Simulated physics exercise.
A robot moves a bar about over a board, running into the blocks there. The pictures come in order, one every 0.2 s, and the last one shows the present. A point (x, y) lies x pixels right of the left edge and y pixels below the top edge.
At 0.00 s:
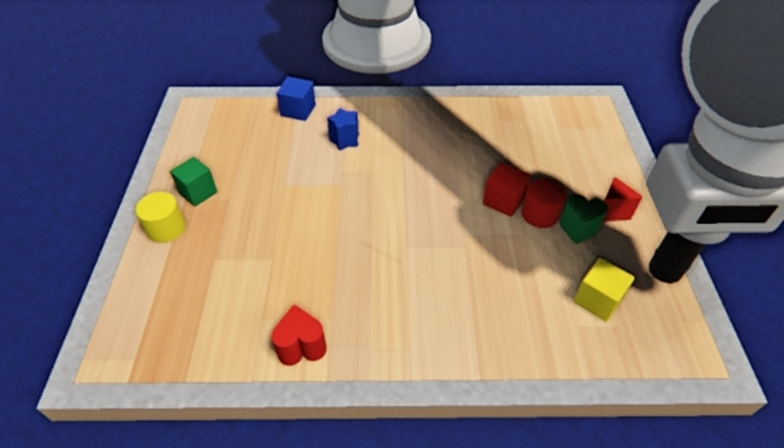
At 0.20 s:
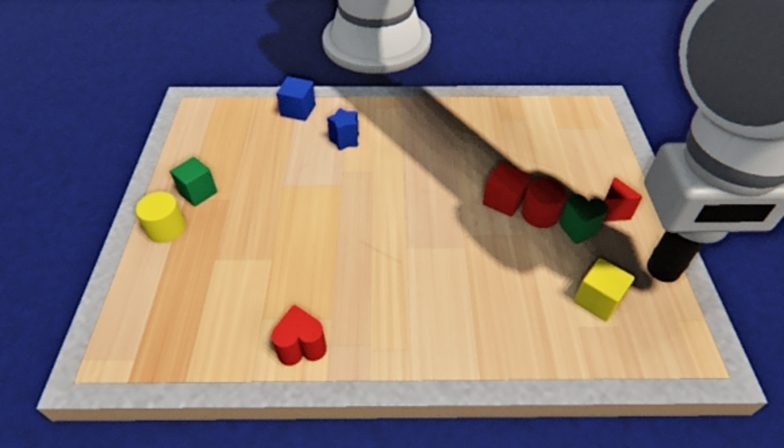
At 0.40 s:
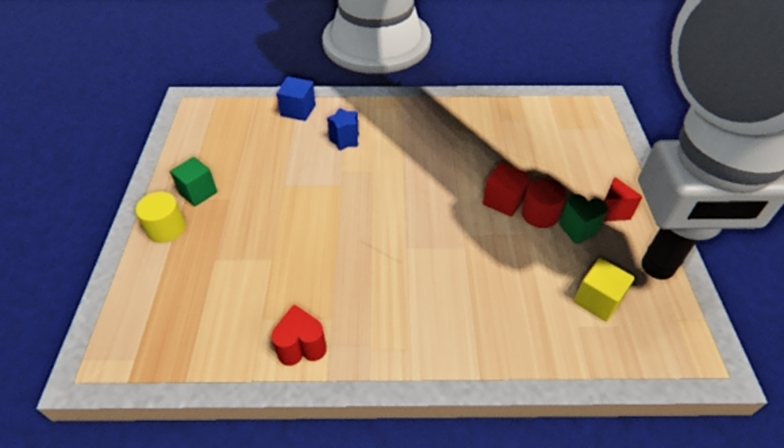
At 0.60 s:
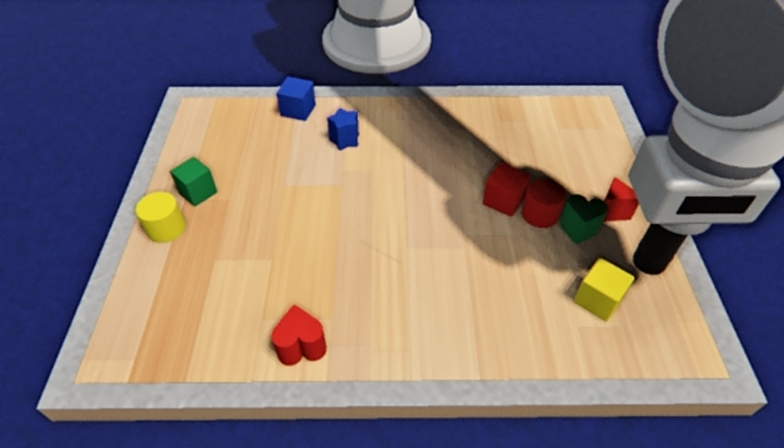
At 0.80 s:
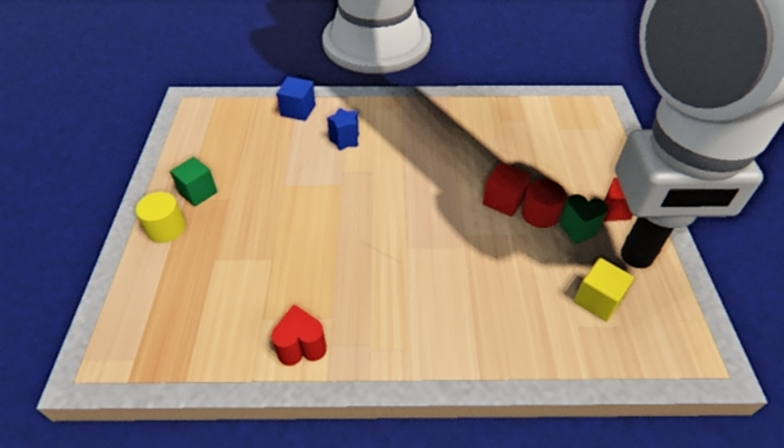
The robot arm moves its black bar slightly left above the yellow block, touching nothing.
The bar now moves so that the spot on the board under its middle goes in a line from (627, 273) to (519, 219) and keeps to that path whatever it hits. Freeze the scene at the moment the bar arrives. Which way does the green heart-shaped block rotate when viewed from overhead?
It turns clockwise.
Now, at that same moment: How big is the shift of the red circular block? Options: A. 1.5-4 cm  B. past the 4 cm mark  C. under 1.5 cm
My answer is option A.
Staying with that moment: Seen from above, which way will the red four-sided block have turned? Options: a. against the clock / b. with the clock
It's a.
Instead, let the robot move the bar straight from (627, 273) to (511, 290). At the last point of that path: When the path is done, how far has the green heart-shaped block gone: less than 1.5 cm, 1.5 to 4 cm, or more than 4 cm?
Up to 1.5 cm.
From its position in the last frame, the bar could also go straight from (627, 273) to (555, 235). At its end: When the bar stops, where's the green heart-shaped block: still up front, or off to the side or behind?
Beside or behind.
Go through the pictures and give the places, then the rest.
The first frame shows bar's lower end at (665, 271); red four-sided block at (509, 177); red circular block at (547, 191); green heart-shaped block at (588, 207); yellow four-sided block at (609, 278).
The second frame shows bar at (663, 270); blocks still.
The third frame shows bar at (657, 268); blocks still.
The fourth frame shows bar at (648, 263); blocks still.
The fifth frame shows bar at (636, 257); red four-sided block at (509, 177); red circular block at (547, 191); green heart-shaped block at (588, 207); yellow four-sided block at (609, 278).
On the path given first. One third of the way, bar at (596, 237); nothing pushed yet.
Two thirds of the way, bar at (559, 219); red circular block at (544, 189); green heart-shaped block at (581, 197), turned 50° clockwise.
At the end, bar at (524, 202); red four-sided block at (498, 169), turned 25° anticlockwise; red circular block at (534, 174); green heart-shaped block at (581, 197), turned 55° clockwise; yellow four-sided block still.
